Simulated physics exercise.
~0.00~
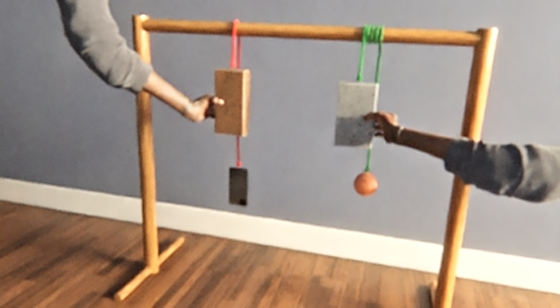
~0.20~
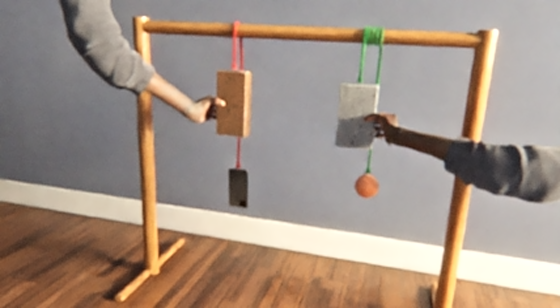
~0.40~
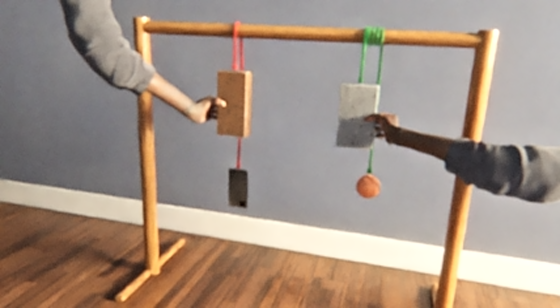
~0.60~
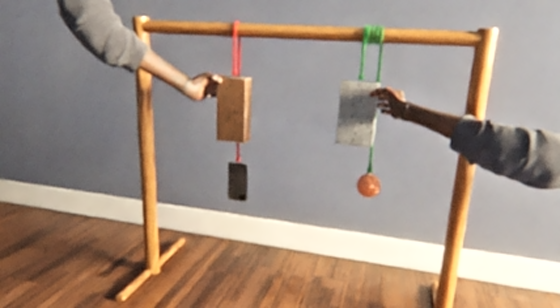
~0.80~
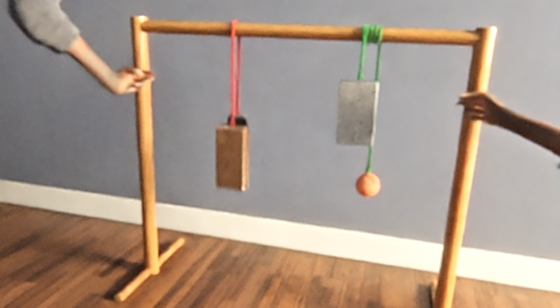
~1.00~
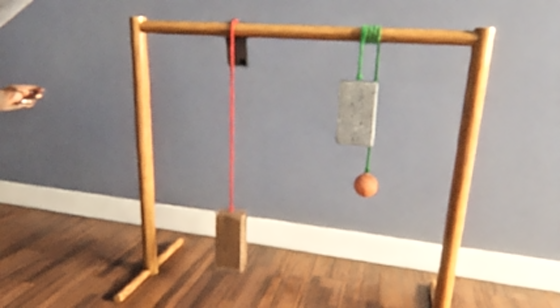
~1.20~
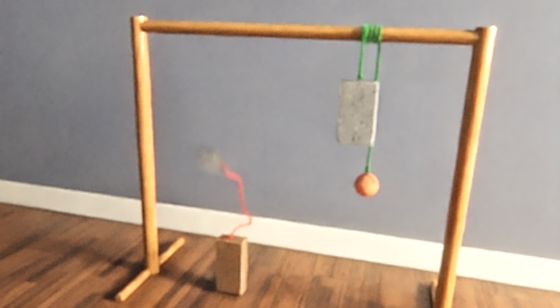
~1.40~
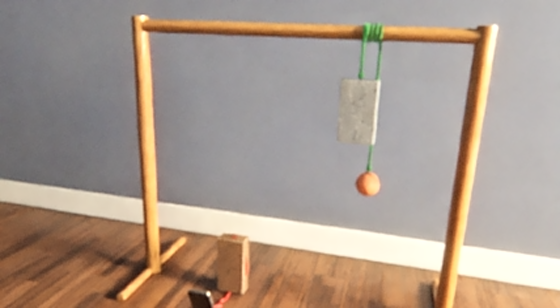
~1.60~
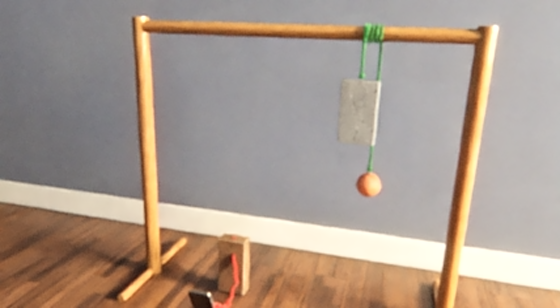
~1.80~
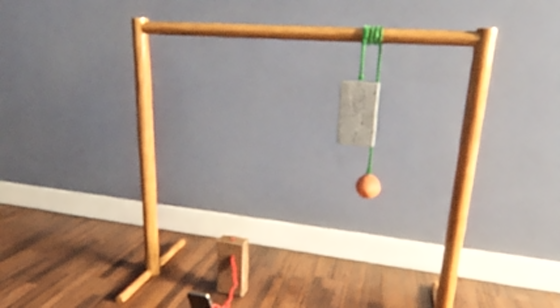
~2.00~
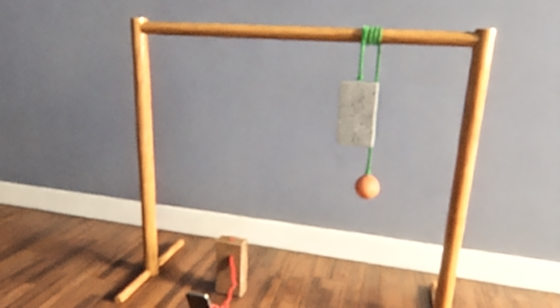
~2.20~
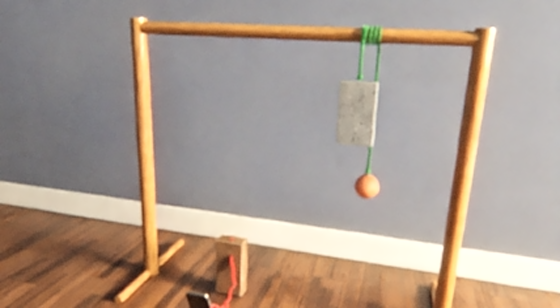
At first, two hands steady a brick and a grey paver hanging from a wooden rail, the brick on a red cord with a phone dangling below it, the paver on a green cord with an orange at its end. Both hands let go and draw away. The brick drops at once, pulling the phone up toward the rail, while the paver stays put. The red cord slips off the rail as the brick reaches the floor, and the phone tumbles down after it. Finally, brick, phone and cord rest on the floorboards, while the paver and orange still hang.
